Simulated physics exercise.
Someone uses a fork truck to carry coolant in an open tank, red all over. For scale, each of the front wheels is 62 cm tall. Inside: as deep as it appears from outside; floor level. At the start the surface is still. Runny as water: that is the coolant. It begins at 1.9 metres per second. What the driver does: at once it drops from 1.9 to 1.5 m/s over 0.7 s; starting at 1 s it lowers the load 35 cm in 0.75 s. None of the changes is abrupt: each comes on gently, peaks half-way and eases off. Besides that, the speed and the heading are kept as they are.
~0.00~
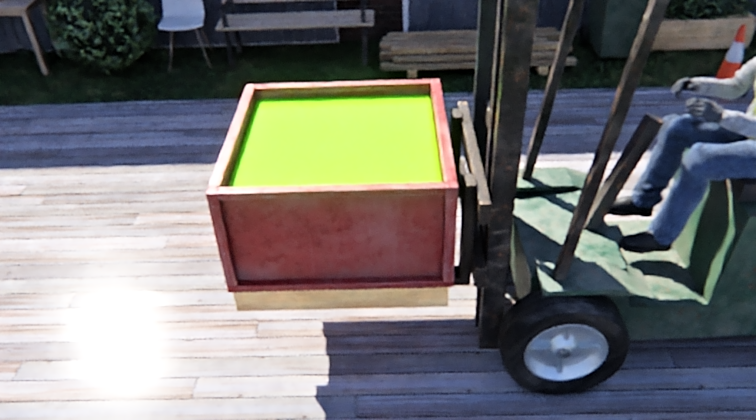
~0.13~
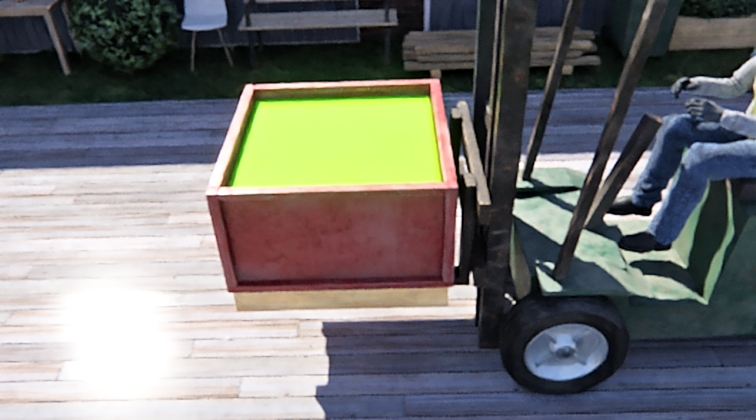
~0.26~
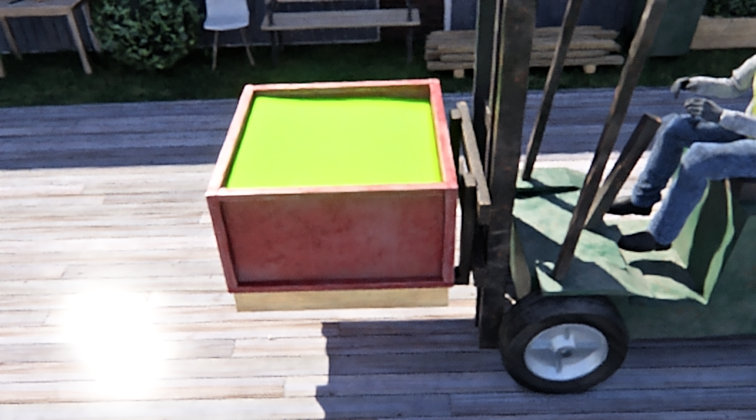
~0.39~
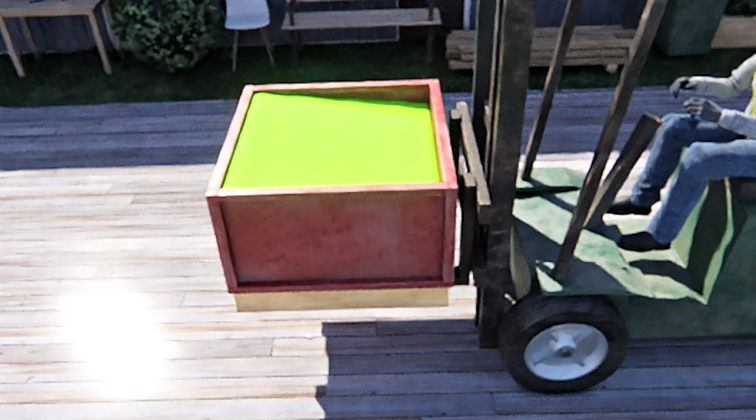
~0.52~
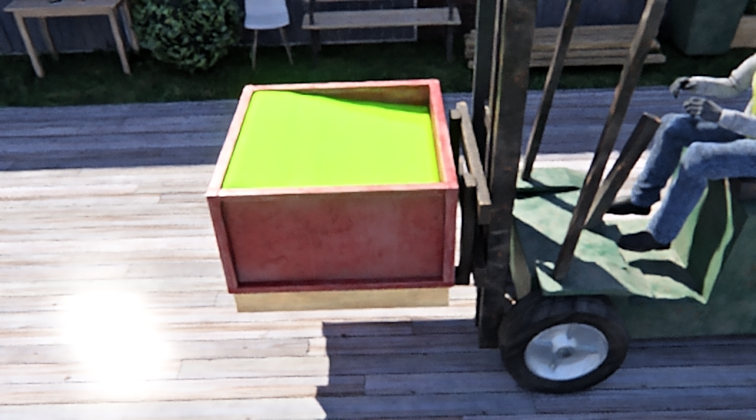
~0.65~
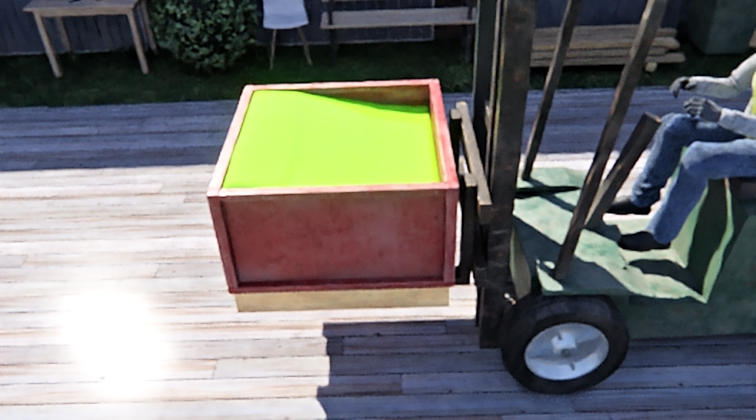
A forklift carrying an open red tank moves left across a sunlit plank deck, seen from the side and slightly above. Bright green liquid fills the tank at left, the driver in jeans sits at right, and a bush, pale chair and stacked timber stand behind. The camera keeps pace as the background slides right, and the liquid, level at first, tilts smoothly, rising at the left and sinking at the right.
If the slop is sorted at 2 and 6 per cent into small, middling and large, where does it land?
It lands in small.
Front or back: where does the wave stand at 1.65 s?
Forward end.
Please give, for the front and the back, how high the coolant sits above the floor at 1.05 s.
The front stands at 42 cm and the back at 50 cm.
By 1.05 s the surface is 42 cm up at the front and 51 cm at the back; nothing has left.
By 1.65 s the surface is 48 cm up at the front and 44 cm at the back; nothing has left.
By 2.25 s the surface is 42 cm up at the front and 49 cm at the back; nothing has left.
By 4.74 s 1 per cent is out, over the front and the back, 2 of 415 litres.
